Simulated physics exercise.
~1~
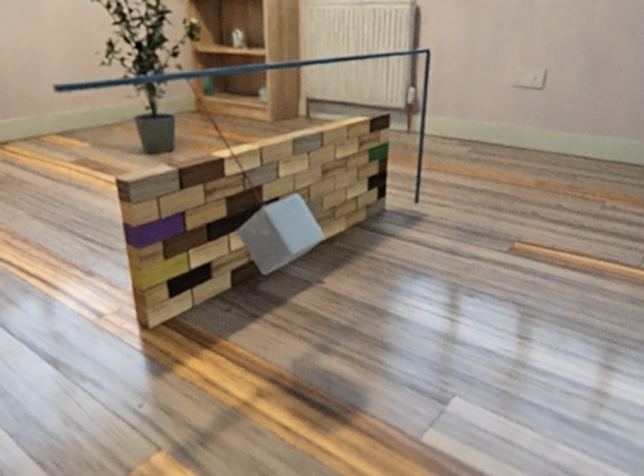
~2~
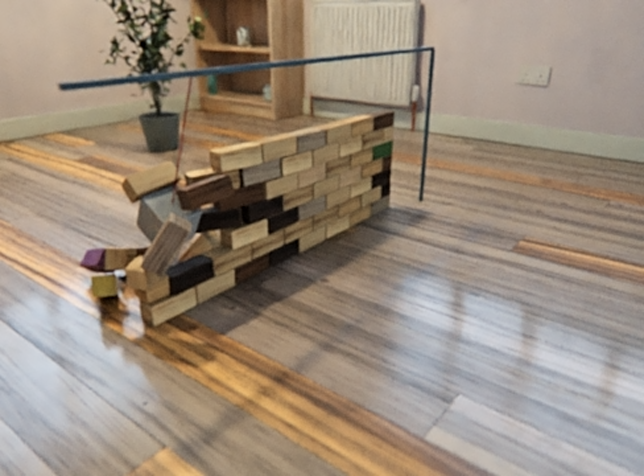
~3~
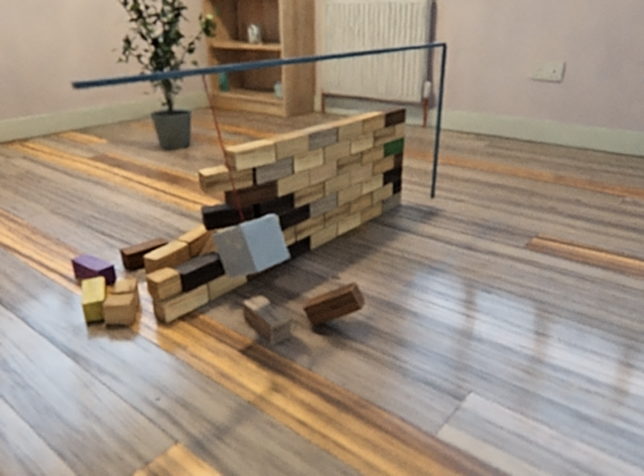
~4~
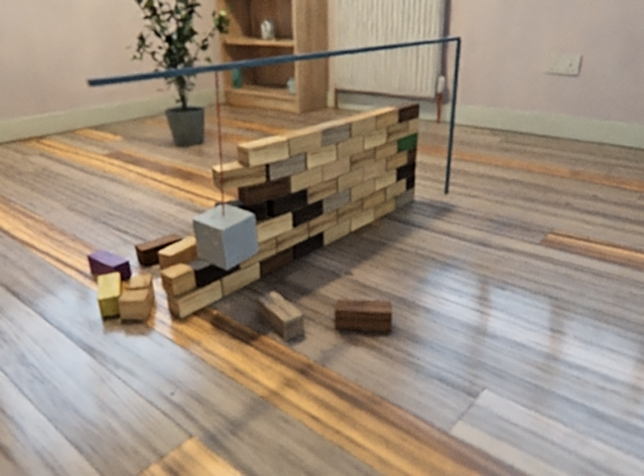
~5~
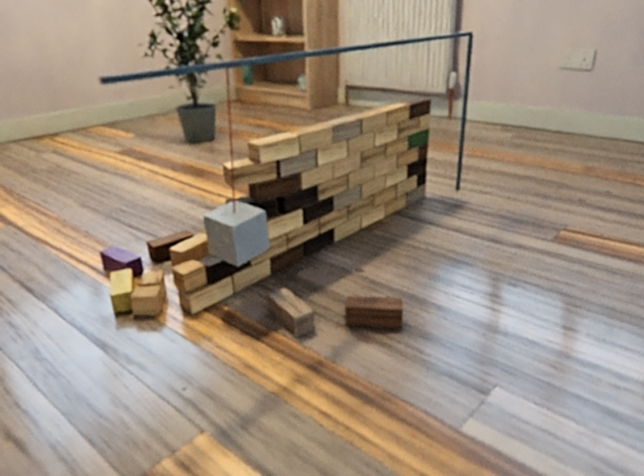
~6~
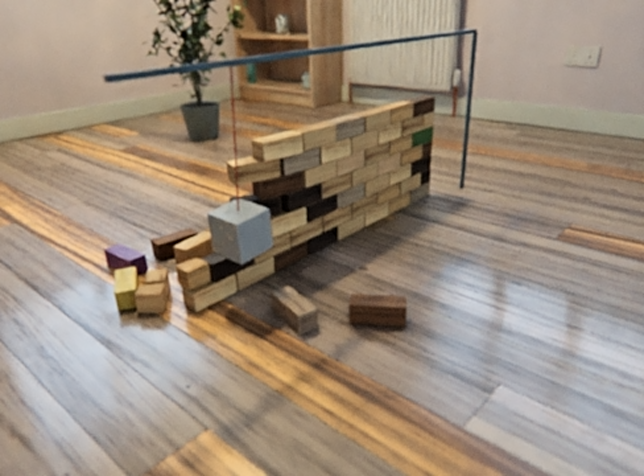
A pale grey cube on a thin line swings in toward the near end of a low wall of unfastened wooden blocks, standing on a plank floor beneath a dark frame. It strikes the wall and pushes through, scattering the end blocks, the purple and yellow ones among them. The cube then swings back to the right as more pieces land in front. It drifts left again and hangs beside the broken end. The purple and yellow blocks lie on the floor at left, while most of the wall, including the green block, still stands.
